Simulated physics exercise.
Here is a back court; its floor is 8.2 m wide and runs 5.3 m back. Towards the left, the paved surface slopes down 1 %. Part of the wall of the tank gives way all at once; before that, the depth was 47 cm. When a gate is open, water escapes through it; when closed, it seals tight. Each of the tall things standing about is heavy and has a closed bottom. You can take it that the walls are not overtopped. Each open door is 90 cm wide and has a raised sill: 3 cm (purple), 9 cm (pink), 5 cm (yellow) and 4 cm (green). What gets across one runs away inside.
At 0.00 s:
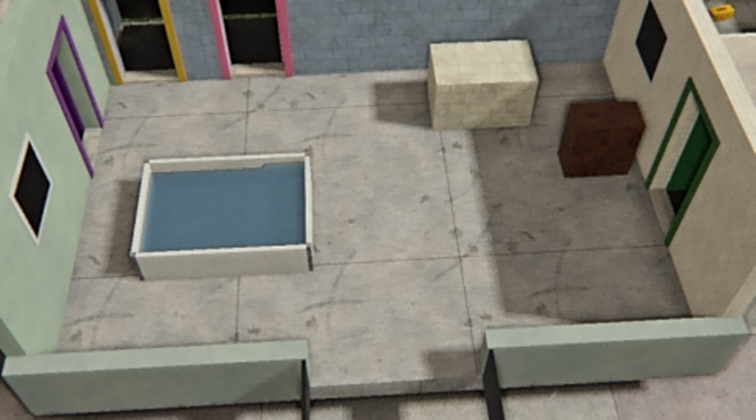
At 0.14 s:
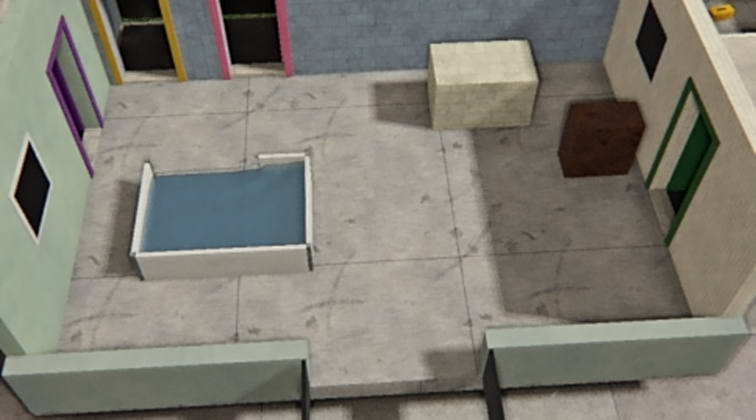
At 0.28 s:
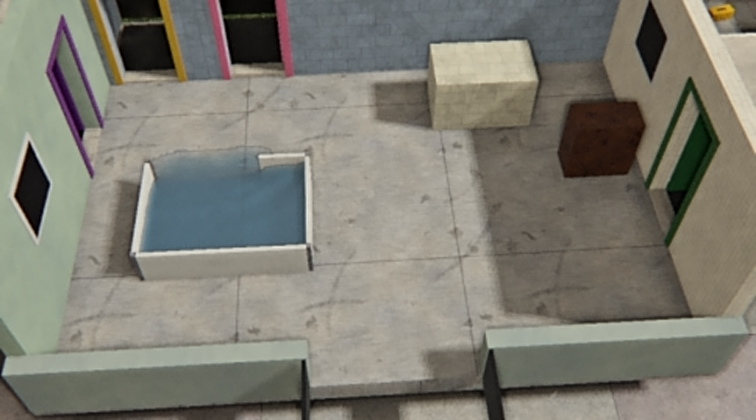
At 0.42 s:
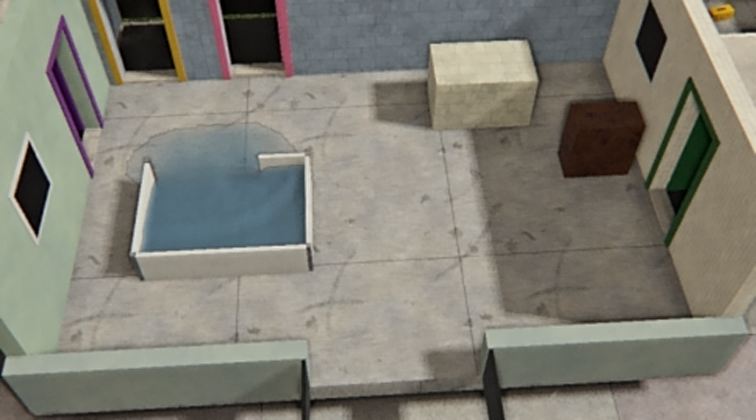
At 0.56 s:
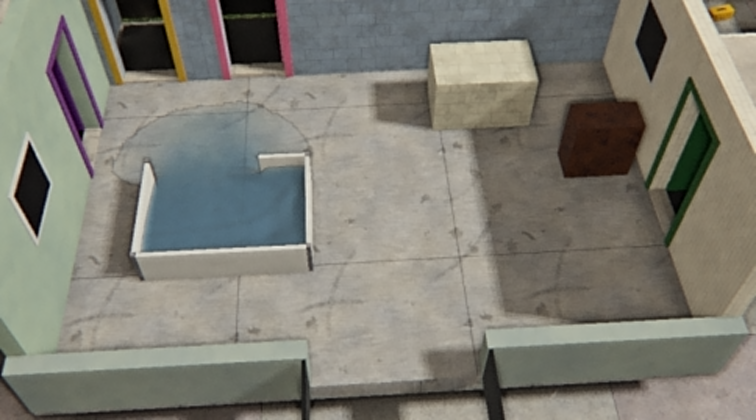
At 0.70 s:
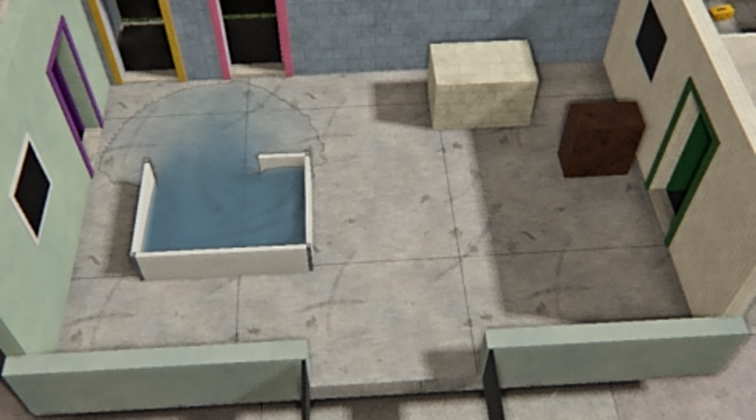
Water poured out of a white-walled tank after most of its back wall gave way, spreading in a widening, rounded sheet across the grey paved floor behind it, while everything else in the court stayed still.
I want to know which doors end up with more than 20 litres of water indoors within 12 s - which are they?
The purple door: More than that; the pink door: More than that; the yellow door: More than that; the green door: That much or less.
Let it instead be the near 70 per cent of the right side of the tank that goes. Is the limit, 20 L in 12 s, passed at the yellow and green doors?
Against that limit the yellow door gives a lower amount and the green door gives a greater amount.
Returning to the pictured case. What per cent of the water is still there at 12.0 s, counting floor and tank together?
It comes to near 60 per cent.
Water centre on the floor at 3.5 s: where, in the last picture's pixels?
The water's centre is around (224, 152).
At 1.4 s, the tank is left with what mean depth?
27 cm.
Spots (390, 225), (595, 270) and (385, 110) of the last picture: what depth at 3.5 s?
Reading - approx. 0 / 0 / 3 cm.
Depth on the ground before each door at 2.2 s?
Depth readings (cm): Purple = 5; pink = 21; yellow = 22; green = 0.
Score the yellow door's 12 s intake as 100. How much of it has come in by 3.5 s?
65 per cent, roughly.
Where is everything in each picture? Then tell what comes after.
The tank at (225, 206) is whole and still, 47 cm deep, in the first picture.
The front is at a hidden place, 0.8 m from the gap on the tank's far side; 0.3 m2 of floor is under water; 47 cm left at the back of the tank, in the second picture.
The front is at (267, 155), 1.0 m from the gap on the tank's far side; 1.0 m2 of floor is under water; 47 cm left at the back of the tank, in the third picture.
The front is at (260, 130), 1.3 m from the gap on the tank's far side; 2.1 m2 of floor is under water; 46 cm left at the back of the tank, in the fourth picture.
The front is at (242, 106), 1.7 m from the gap on the tank's far side; 3.1 m2 of floor is under water; 41 cm left at the back of the tank, in the fifth picture.
The front is at (236, 86), 2.1 m from the gap on the tank's far side; 4.3 m2 of floor is under water; 40 cm left at the back of the tank, in the sixth picture.
After 1.4 s water covers 20 % of the floor and is deepest (30 cm) near (199, 85); purple door 5 cm at the sill, 0 L in, pink door 20 cm at the sill, 21 L in, yellow door 16 cm at the sill, 11 L in, green door not reached.
After 2.2 s water covers 20 % of the floor and is deepest (29 cm) near (142, 95); purple door 5 cm at the sill, 12 L in, pink door 21 cm at the sill, 73 L in, yellow door 22 cm at the sill, 84 L in, green door not reached.
After 3.5 s water covers 25 % of the floor and is deepest (17 cm) near (199, 85); purple door 11 cm at the sill, 49 L in, pink door 14 cm at the sill, 117 L in, yellow door 16 cm at the sill, 199 L in, green door not reached.
After 7.0 s water covers 50 % of the floor and is deepest (10 cm) near (105, 113); purple door 9 cm at the sill, 134 L in, pink door 6 cm at the sill, 131 L in, yellow door 9 cm at the sill, 282 L in, green door not reached.
After 12.0 s water covers 75 % of the floor and is deepest (6 cm) near (51, 384); purple door 6 cm at the sill, 186 L in, pink door 3 cm at the sill, 131 L in, yellow door 5 cm at the sill, 298 L in, green door not reached.
